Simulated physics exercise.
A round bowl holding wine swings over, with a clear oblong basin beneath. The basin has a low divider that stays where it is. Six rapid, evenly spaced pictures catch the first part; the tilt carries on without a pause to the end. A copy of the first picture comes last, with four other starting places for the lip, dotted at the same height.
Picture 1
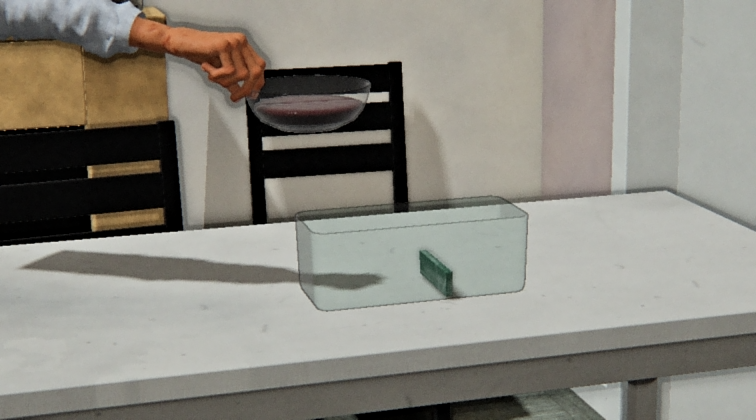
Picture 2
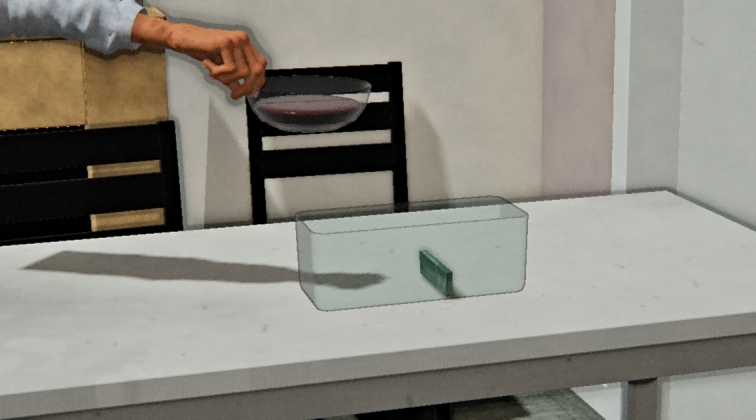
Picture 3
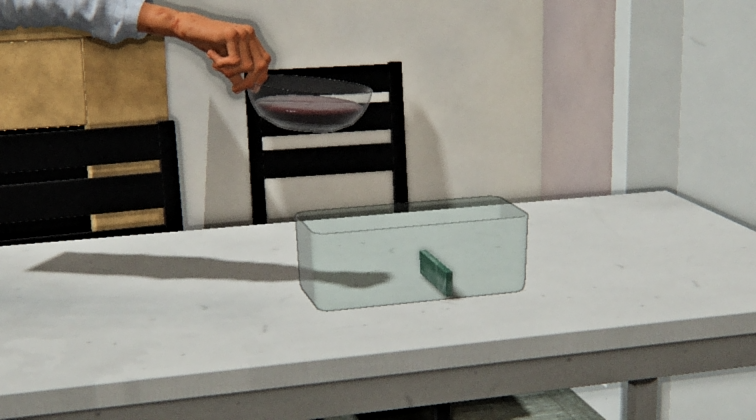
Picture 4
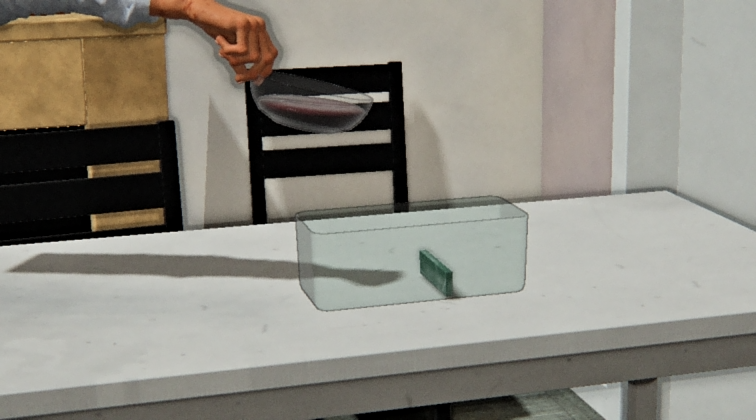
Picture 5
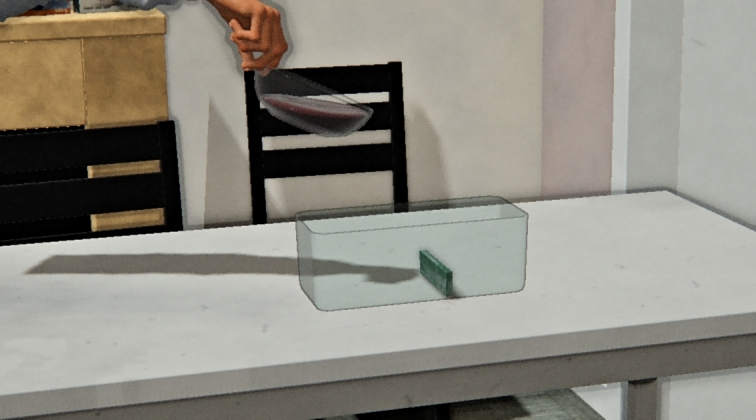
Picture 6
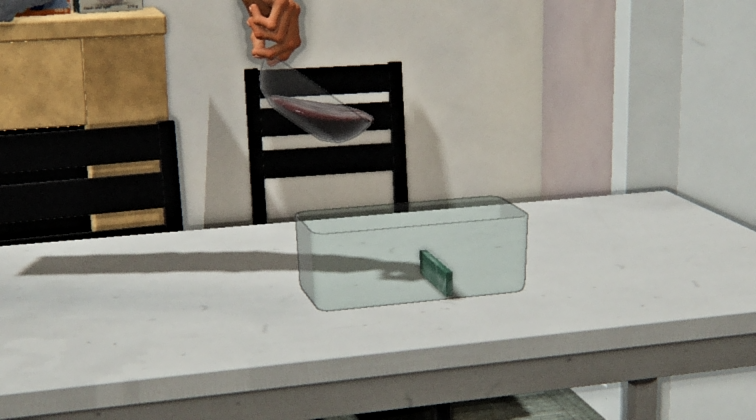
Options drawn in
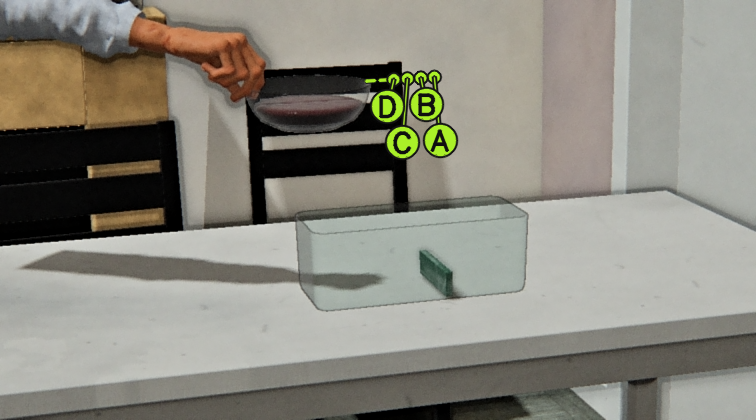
A round bowl of dark red liquid tilts steadily rightward in a hand above a clear basin.
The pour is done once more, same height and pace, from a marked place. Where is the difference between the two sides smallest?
The best spot is C.
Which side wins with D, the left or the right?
The left one.
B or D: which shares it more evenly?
Here it is spot B.
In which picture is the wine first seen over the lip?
Picture 6.
On the marked copy, A at (434, 77); B at (420, 77); C at (407, 78); D at (393, 79).
Choosing A, about 30 % ends left of the wall and 66 % right of it; 5 % is lost outside.
Choosing B, about 38 % ends left of the wall and 56 % right of it; 6 % is lost outside.
Choosing C, about 48 % ends left of the wall and 50 % right of it; 3 % is lost outside.
Choosing D, about 66 % ends left of the wall and 28 % right of it; 5 % is lost outside.
